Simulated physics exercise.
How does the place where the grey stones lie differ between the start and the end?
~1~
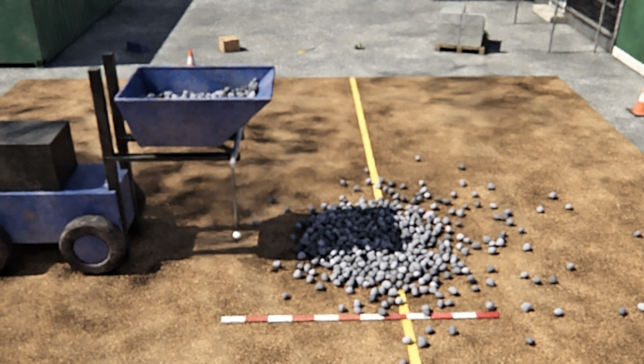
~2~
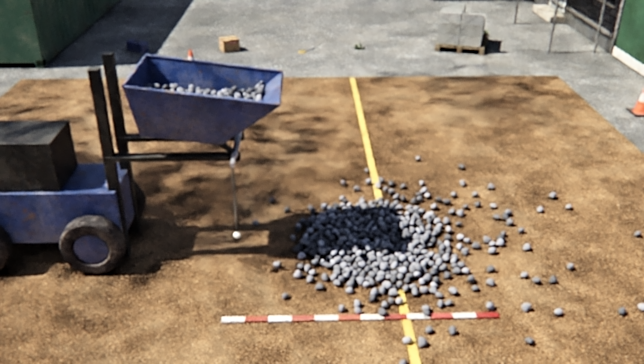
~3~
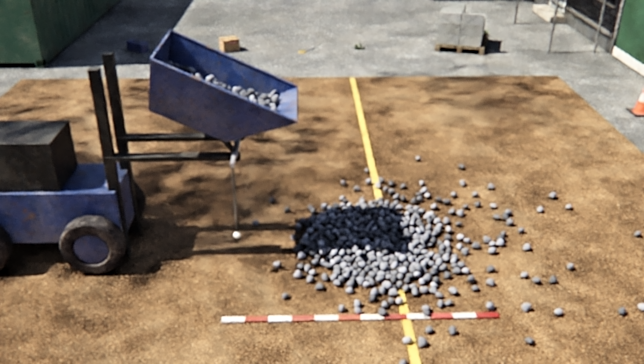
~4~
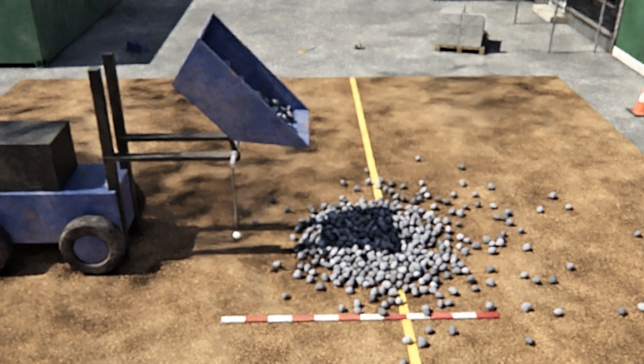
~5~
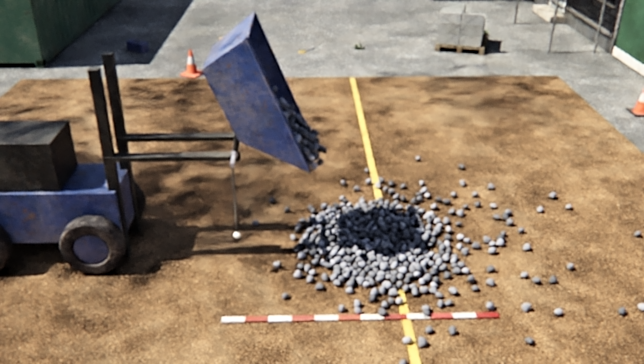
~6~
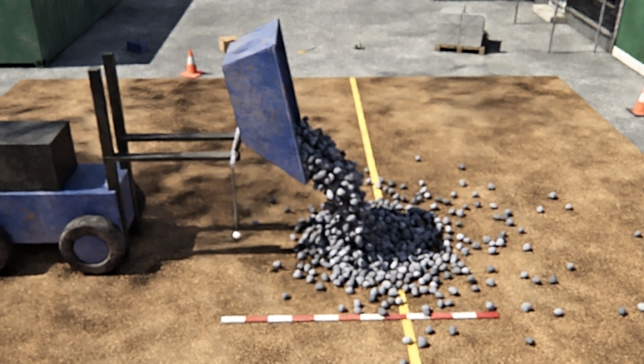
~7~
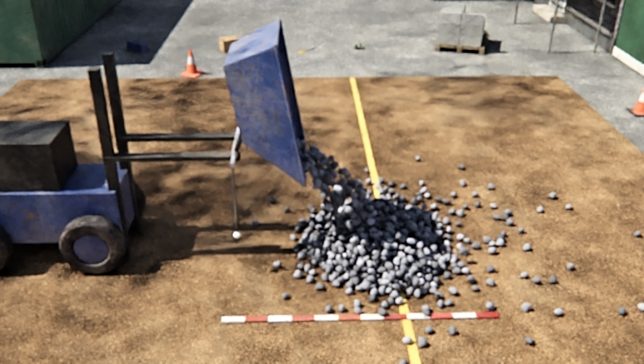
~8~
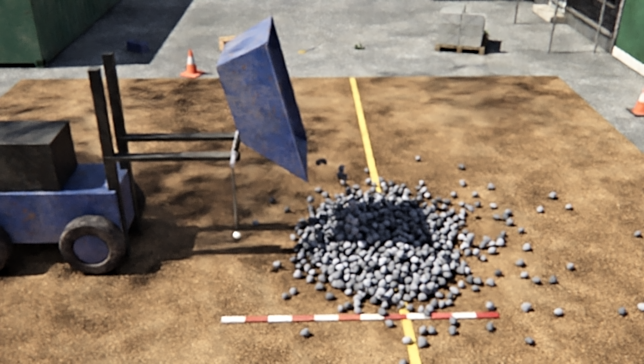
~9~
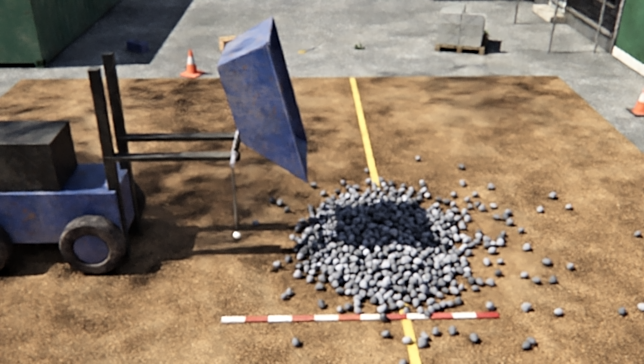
At the start some of the stones are up in the blue skip at the left and the rest lie in a heap on the ground. By the end the skip's stones have moved down and to the right, joining the fuller heap across the yellow line.
